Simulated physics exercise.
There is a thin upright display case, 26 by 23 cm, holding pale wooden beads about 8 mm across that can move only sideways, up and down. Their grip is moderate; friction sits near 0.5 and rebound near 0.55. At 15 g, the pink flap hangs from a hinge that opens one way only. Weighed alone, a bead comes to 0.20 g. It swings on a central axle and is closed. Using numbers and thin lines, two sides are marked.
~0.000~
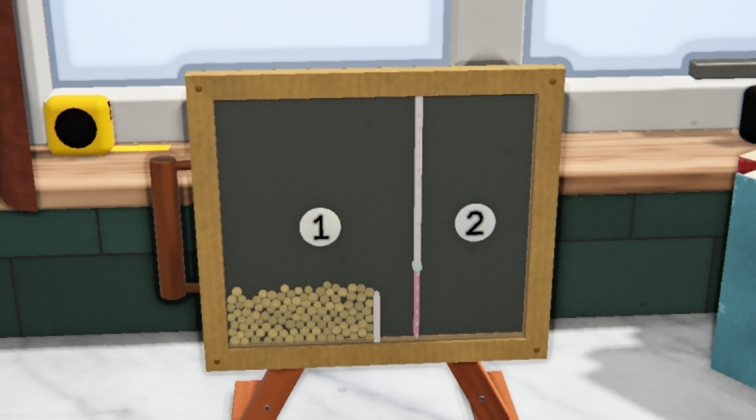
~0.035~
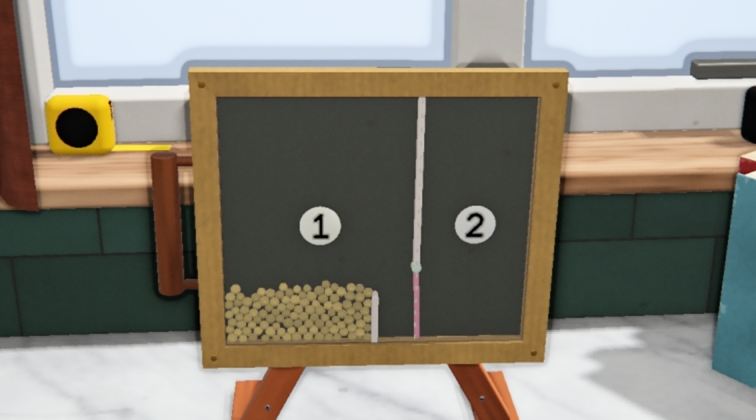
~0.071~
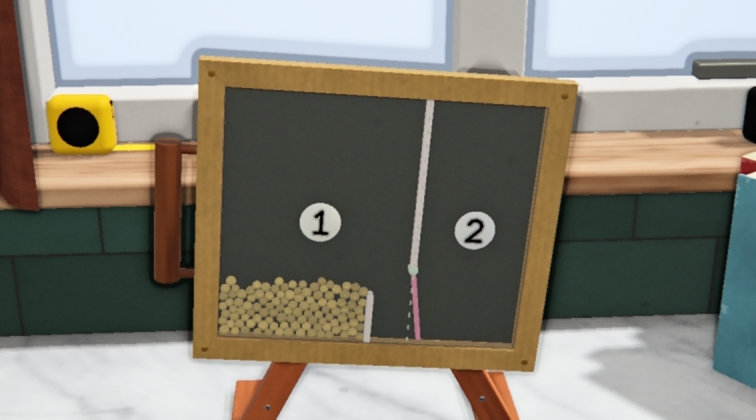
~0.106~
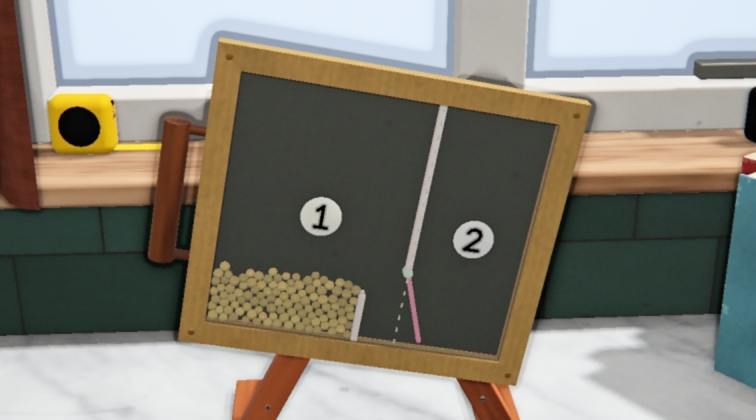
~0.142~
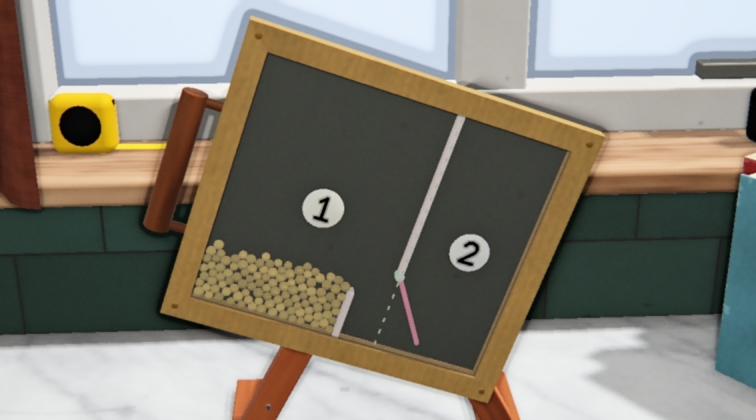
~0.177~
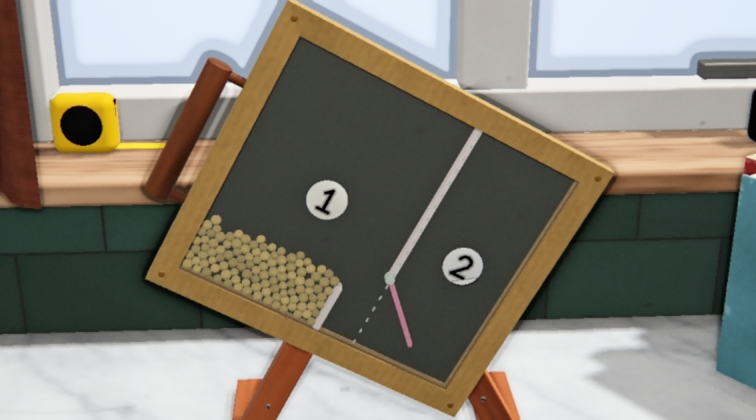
A wooden-framed case of pale beads tilts clockwise while its pink flap swings open.
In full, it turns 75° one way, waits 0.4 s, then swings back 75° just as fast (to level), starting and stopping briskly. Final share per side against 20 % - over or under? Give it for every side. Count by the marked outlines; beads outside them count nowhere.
No. 1 over; 2 over.
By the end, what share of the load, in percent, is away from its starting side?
Moved: Close to 55 %.
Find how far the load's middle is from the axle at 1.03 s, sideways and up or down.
Some 2 cm left and 10 cm below.
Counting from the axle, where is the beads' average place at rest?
It lies close to 4 centimetres right and 9 centimetres below.
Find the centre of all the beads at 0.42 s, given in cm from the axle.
Position estimate: Left 9 cm, above 3 cm.
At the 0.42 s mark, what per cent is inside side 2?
The share there is around 0 percent.
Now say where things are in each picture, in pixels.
In the first picture, level; about 110 beads; load centre (301, 315); top bead (327, 285); pink flap (417, 266); no. 1 (320, 227), no. 2 (475, 223).
In the second picture, turned 1° clockwise; load centre (299, 314); top bead (326, 285).
In the third picture, turned 5° clockwise; load centre (293, 309); top bead (231, 281); wall ends (414, 264), (370, 295).
In the fourth picture, turned 11° clockwise; load centre (284, 301); top bead (225, 267); pink flap (408, 272) tilted 8°.
In the fifth picture, turned 19° clockwise; load centre (272, 288); top bead (219, 245).
In the sixth picture, turned 29° clockwise; load centre (261, 271); top bead (216, 220); pink flap (390, 279) tilted 16°; no. 1 (327, 200), no. 2 (463, 266).
After 0.42 s, it stands 75° clockwise; the beads' middle is 9 cm left of and 3 cm above the centre; no. 1, 100 %; pink flap open 44°.
After 1.03 s, it stands 37° clockwise; the beads' middle is 2 cm left of and 10 cm below the centre; no. 1, 40 %, no. 2, 60 %; pink flap open 51°.
After 1.24 s, it stands level; the beads' middle is 4 cm right of and 9 cm below the centre; no. 1, 45 %, no. 2, 55 %; pink flap open 51°.
At rest by 1.8 s, it stands level; no. 1, 45 %, no. 2, 55 %; pink flap open 51°.
